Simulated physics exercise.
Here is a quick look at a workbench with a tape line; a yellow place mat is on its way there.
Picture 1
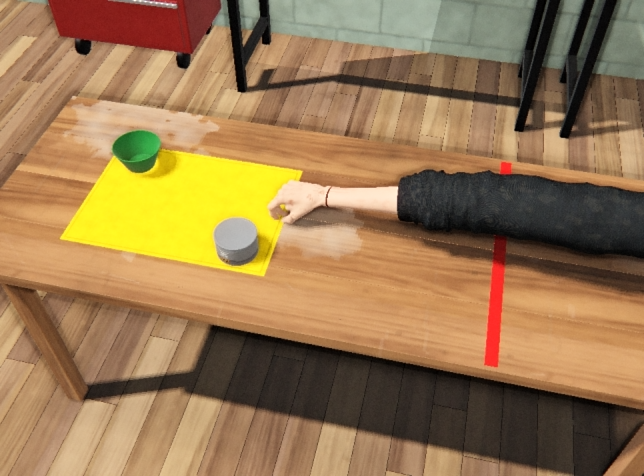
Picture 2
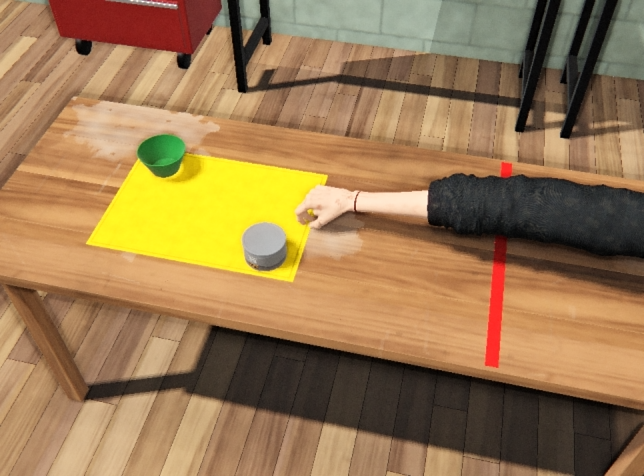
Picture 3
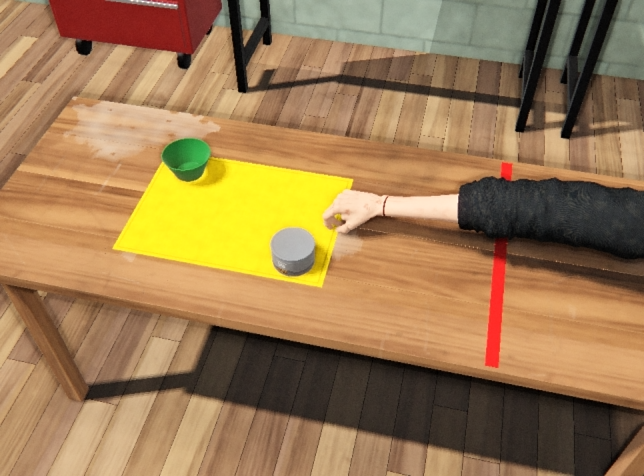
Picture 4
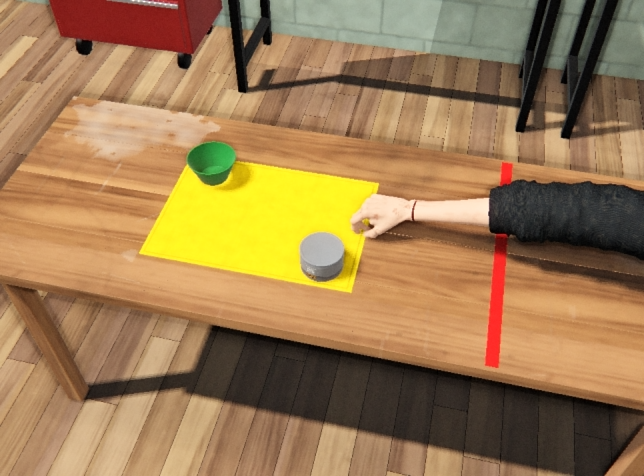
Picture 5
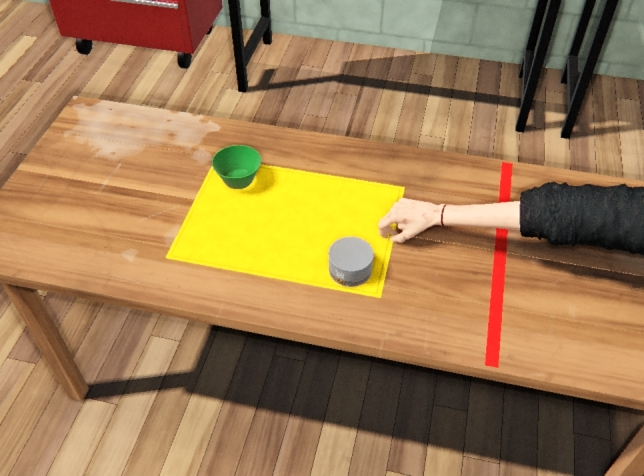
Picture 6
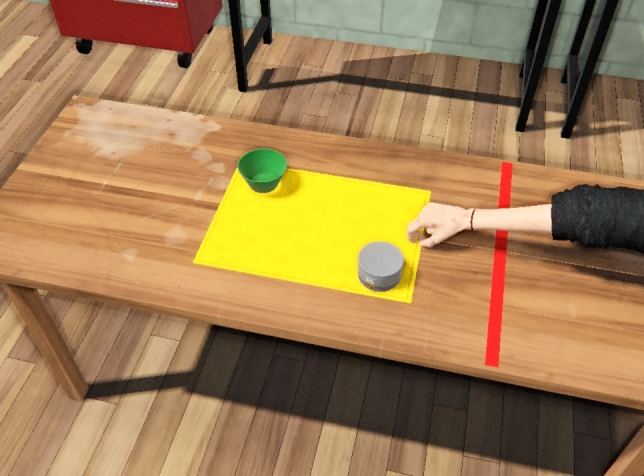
Wooden workbench with a red tape line, a hand drawing a yellow place mat rightward, green bowl and grey tub riding along.
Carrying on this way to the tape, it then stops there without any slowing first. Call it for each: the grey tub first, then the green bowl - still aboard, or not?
My call: The grey tub not aboard; the green bowl still aboard.
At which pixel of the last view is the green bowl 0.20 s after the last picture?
It is somewhere near (363, 191).
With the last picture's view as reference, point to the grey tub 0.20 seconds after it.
Approx. position: (496, 288).
Then, 0.09 s after the last picture, hem short of the tape; grey tub on the cloth near (434, 277); green bowl on the cloth near (310, 182).
Then, 0.20 s after the last picture, hem at the tape; grey tub ahead of the hem near (496, 288); green bowl on the cloth near (363, 191).
At rest, hem at the tape; grey tub ahead of the hem near (566, 301); green bowl on the cloth near (428, 201). The grey tub slides clear of the cloth and the green bowl keeps its seat.
